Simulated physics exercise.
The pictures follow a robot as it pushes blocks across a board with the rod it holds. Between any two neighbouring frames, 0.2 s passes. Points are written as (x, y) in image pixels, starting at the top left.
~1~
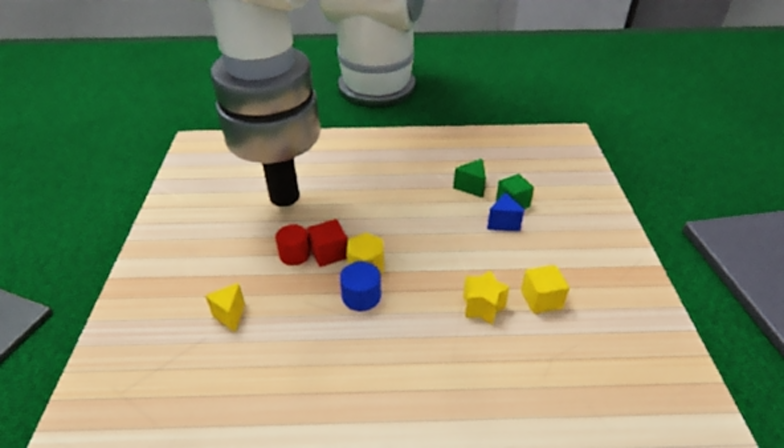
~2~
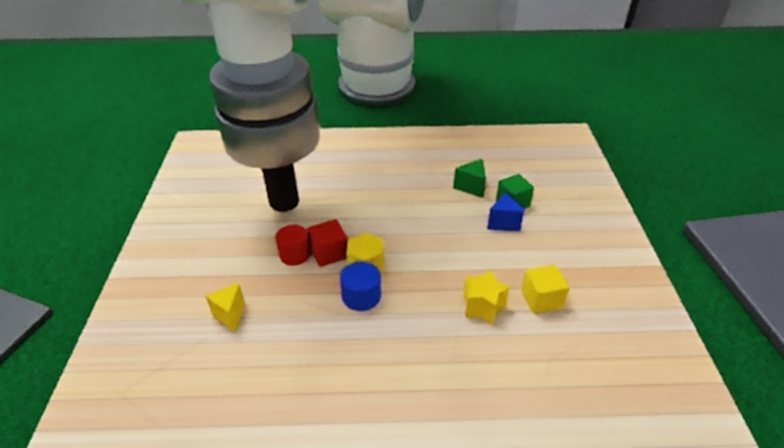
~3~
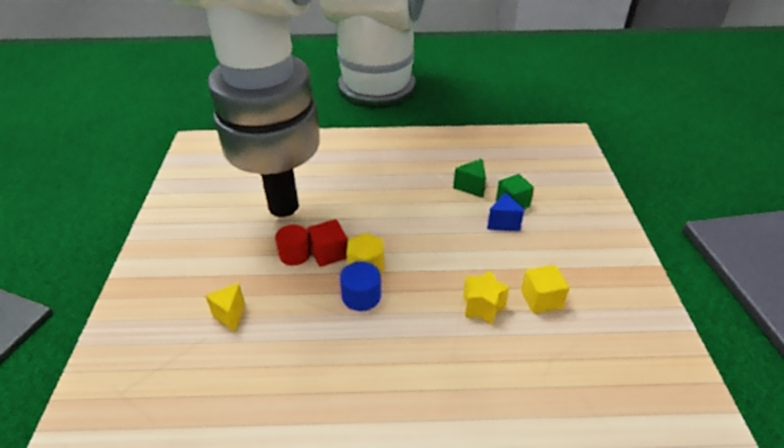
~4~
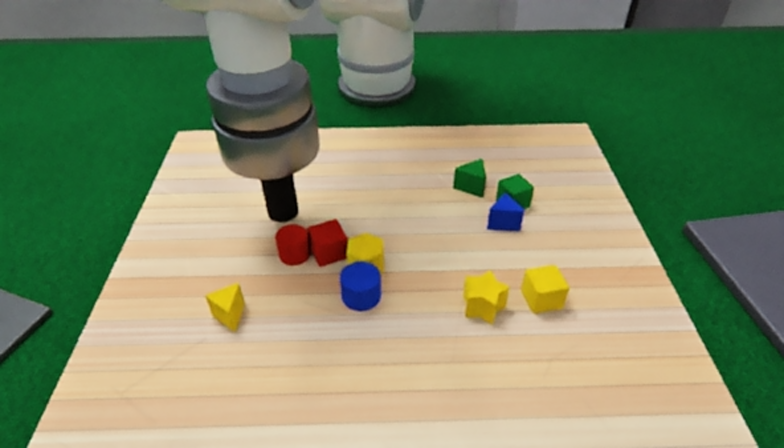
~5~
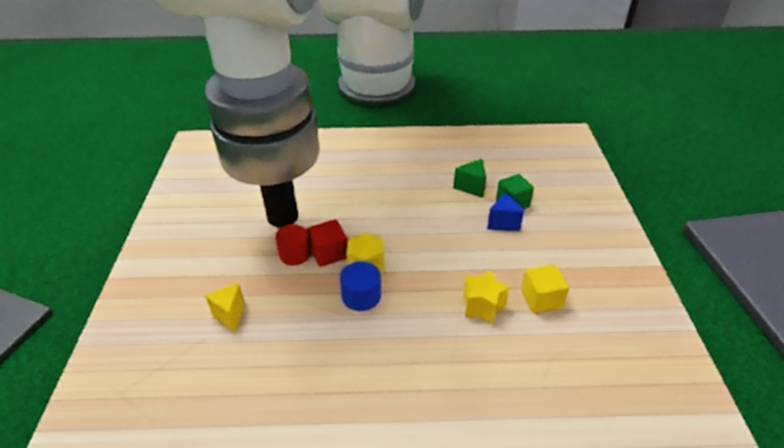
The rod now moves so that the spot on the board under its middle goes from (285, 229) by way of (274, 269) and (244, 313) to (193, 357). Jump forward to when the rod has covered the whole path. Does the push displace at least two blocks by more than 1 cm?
I'd say yes.
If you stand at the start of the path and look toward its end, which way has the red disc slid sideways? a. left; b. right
Option a.
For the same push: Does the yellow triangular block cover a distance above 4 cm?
Short answer: Yes.
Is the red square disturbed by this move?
My prediction: It remains in place.
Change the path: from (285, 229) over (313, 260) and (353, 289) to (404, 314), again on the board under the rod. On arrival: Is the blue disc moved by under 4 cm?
It seems not.
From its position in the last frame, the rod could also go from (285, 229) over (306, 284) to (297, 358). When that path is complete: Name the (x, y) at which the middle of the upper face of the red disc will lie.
It comes to (328, 351).
What follows on the original path. One third of the way, rod (271, 258); red disc (299, 258).
Two thirds of the way, rod (239, 302); yellow triangular block (201, 316); red disc (299, 259).
At the end, rod (188, 345); yellow triangular block (143, 350), turned 60° clockwise; red disc (299, 259); red square still.
